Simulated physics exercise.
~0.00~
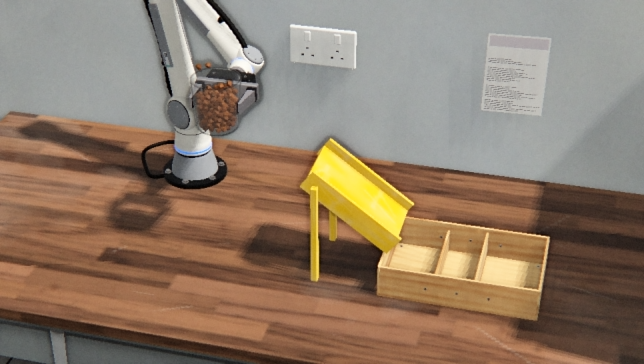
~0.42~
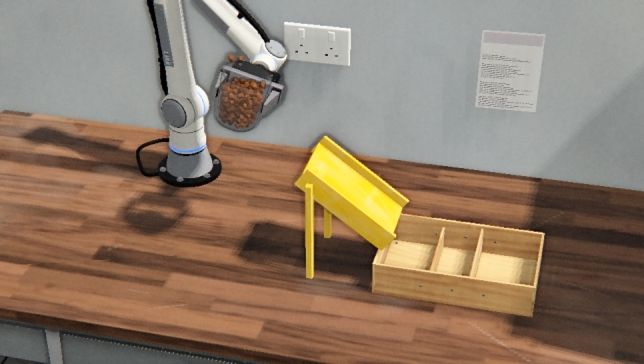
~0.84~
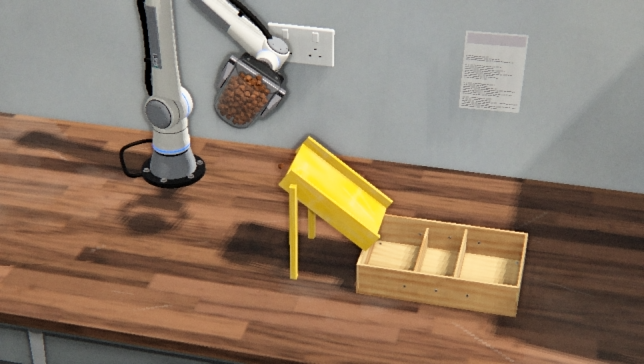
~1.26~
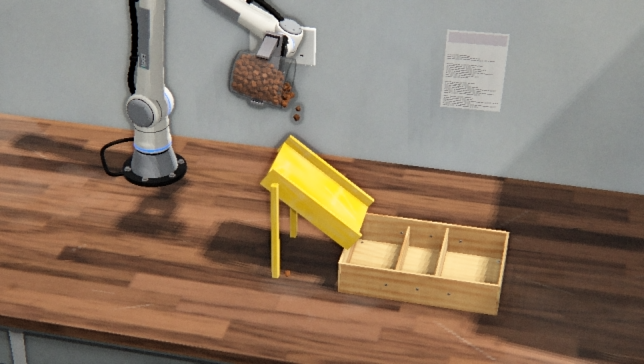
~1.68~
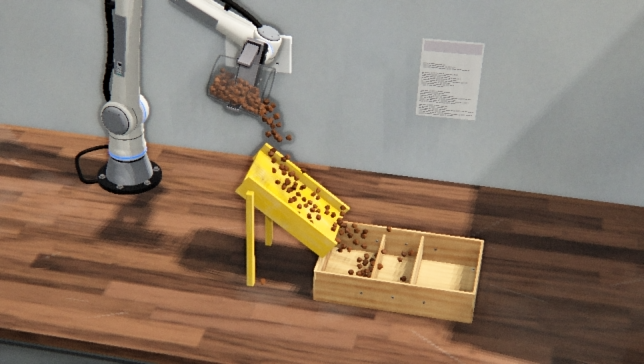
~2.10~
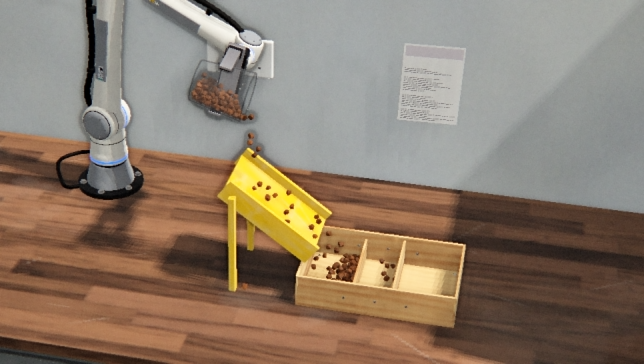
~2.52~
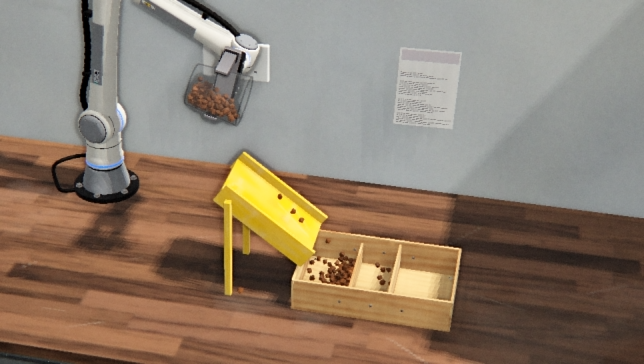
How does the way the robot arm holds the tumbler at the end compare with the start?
At the start the tumbler was held upright, but by the end it was tipped over onto its side.
